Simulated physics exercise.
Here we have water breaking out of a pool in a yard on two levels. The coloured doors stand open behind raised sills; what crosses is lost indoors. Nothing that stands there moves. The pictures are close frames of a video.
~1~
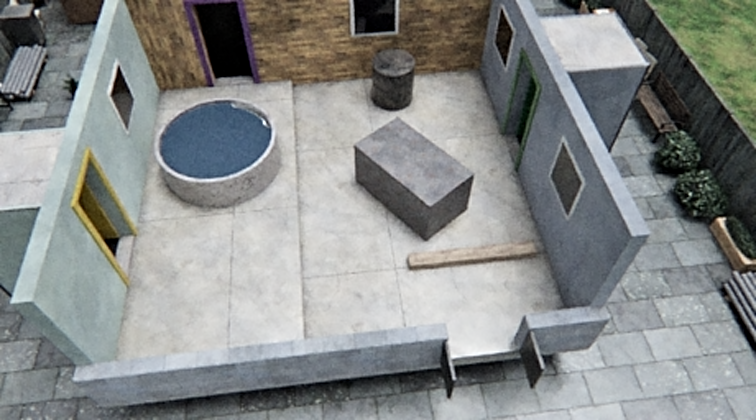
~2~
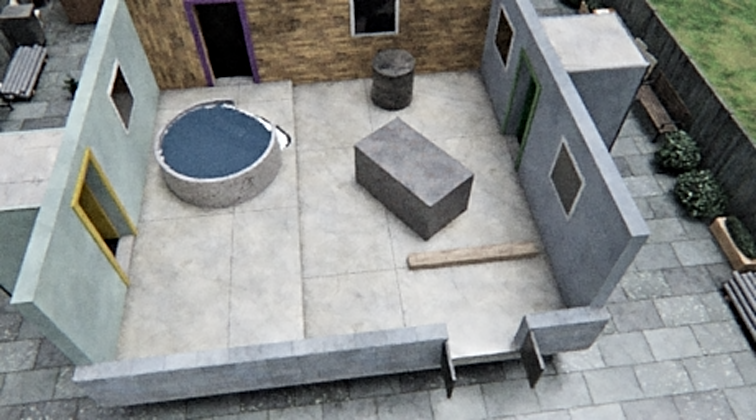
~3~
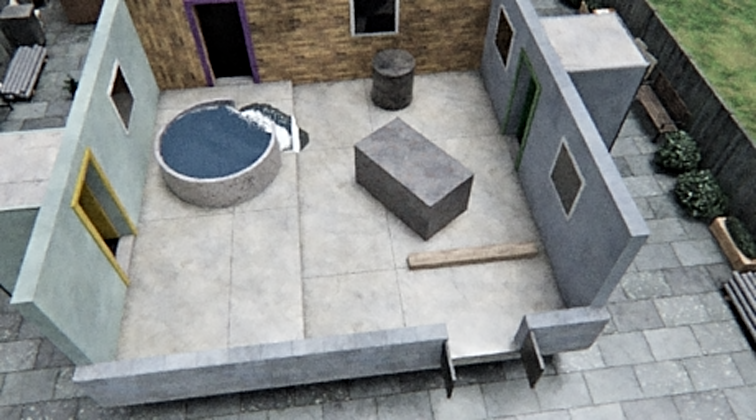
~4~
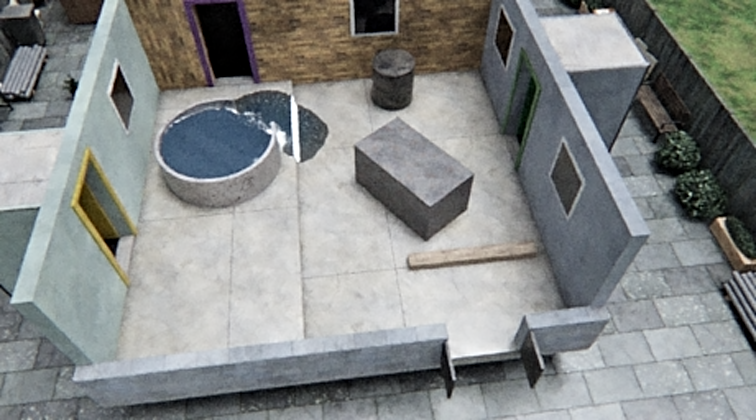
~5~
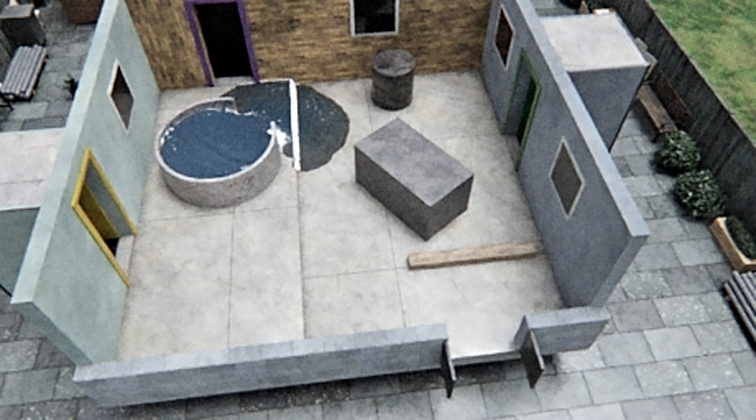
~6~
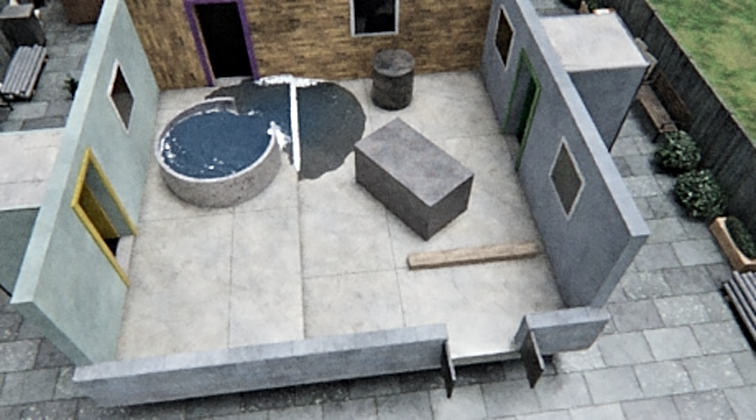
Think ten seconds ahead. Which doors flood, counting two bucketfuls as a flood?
One by one: The purple door takes more than that; the green door takes more than that; the yellow door stays under that.
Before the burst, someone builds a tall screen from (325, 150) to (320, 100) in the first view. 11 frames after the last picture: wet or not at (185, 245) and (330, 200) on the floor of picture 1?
One after the other: Dry, awash.
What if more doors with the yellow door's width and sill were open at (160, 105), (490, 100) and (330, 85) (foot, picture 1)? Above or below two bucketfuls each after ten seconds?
In turn: Holds, lets more in, floods.
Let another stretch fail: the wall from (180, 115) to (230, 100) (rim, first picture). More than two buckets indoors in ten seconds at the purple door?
My reading: The purple door lets more in.
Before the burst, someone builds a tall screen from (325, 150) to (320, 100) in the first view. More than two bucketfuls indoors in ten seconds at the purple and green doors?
In short: Purple goes over; green lets less in.
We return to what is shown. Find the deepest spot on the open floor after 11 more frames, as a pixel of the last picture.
I would point to (373, 92).
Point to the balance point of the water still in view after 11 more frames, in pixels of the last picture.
I would point to (285, 131).
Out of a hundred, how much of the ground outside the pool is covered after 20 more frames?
Some 35 per cent.
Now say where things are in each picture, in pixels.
In the first frame, still water in the pool at (217, 140).
In the second frame, water pours out on the pool's far side and has run to a hidden place.
In the third frame, the front is at (304, 142), out from the gap on the pool's far side.
In the fourth frame, water pours out on the pool's far side and has run to (323, 126).
In the fifth frame, the front is at (345, 120), out from the gap on the pool's far side.
In the sixth frame, the front is at (350, 95), out from the gap on the pool's far side.
A moment on, water covers 20 % of the floor; the purple door under two buckets in, the green door not reached, the yellow door not reached.
Next, water covers 25 % of the floor; the purple door over two buckets in, the green door not reached, the yellow door not reached.
Then, water covers 35 % of the floor; the purple door over two buckets in, the green door under two buckets in, the yellow door not reached.
Later, water covers 60 % of the floor; the purple door over two buckets in, the green door over two buckets in, the yellow door not reached.
In the end, water covers 70 % of the floor; the purple door over two buckets in, the green door far over two buckets in, the yellow door wet at the sill, nothing in.
